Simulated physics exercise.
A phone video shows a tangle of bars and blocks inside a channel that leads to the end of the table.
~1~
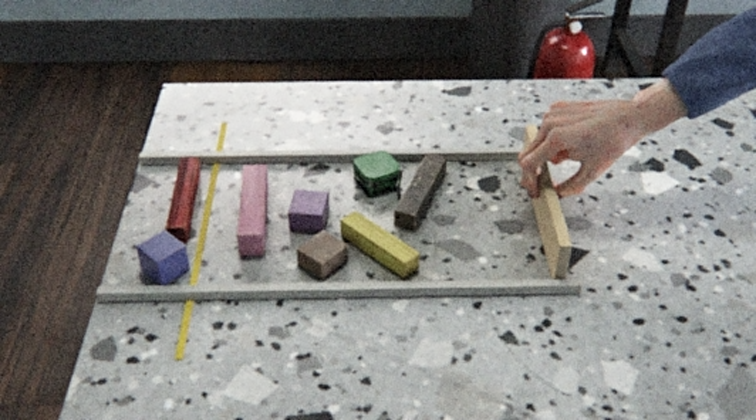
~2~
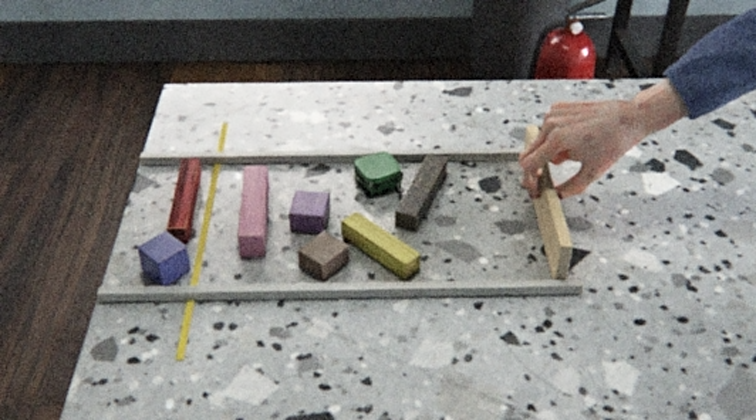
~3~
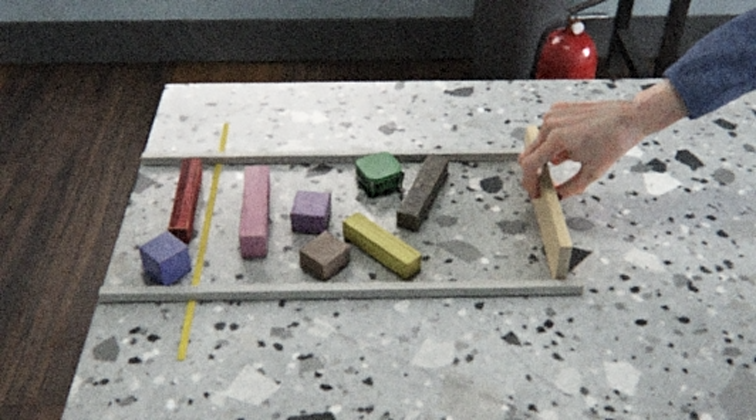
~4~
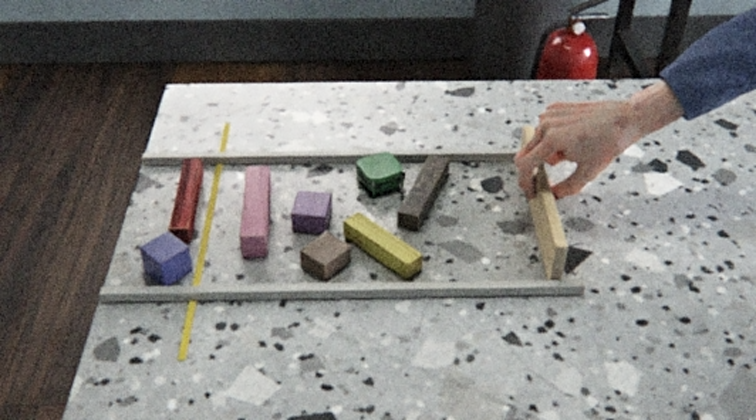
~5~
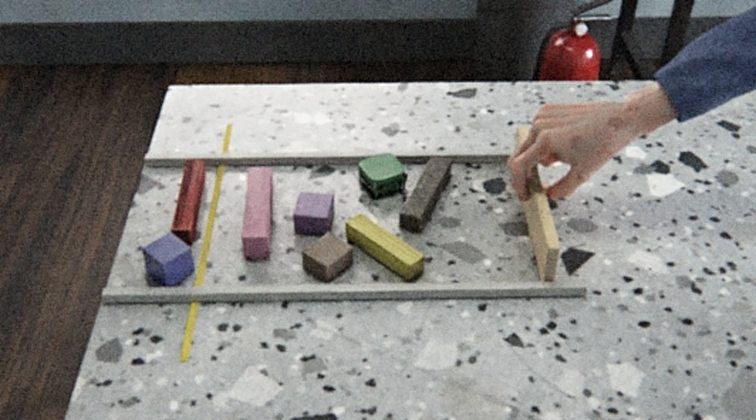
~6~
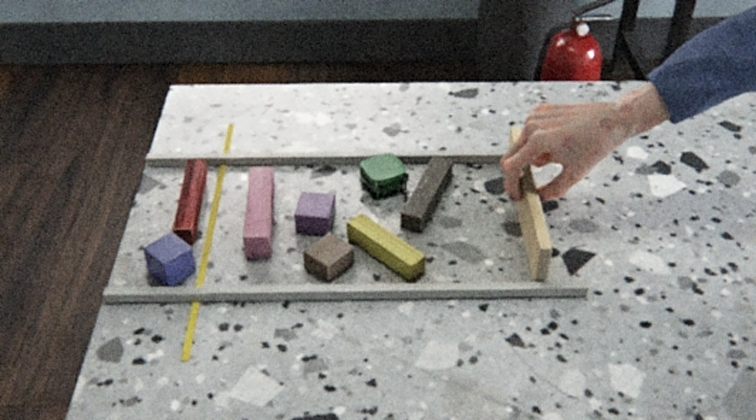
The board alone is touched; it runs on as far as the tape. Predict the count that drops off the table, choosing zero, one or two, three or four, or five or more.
Off the edge: One or two.
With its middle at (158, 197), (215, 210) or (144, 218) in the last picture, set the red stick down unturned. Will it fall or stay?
Taking the places in order, it ends up falling, then ends up falling, then ends up falling.
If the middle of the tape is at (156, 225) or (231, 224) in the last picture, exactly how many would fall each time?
Try by try, 6 and 0.
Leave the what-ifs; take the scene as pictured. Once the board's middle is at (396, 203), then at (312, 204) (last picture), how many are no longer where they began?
At the first point the count is 3, at the second it's 6.
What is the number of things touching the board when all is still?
In total, 2.
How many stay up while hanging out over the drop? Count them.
Answer: 2.
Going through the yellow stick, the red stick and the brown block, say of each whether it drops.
In short, the yellow stick hangs on, the red stick goes off the edge, the brown block hangs on.
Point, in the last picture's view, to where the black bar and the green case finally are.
In the last picture the black bar sits around (205, 196) and the green case around (179, 177).
Soon after, none off yet; blue block at rest near (170, 259); red stick at rest near (191, 201); pink bar at rest near (260, 211).
After that, none off yet; blue block at rest near (170, 259); red stick at rest near (191, 201); pink bar displaced a little near (220, 211).
In the end, the number that fall off is one or two; gone, red stick.
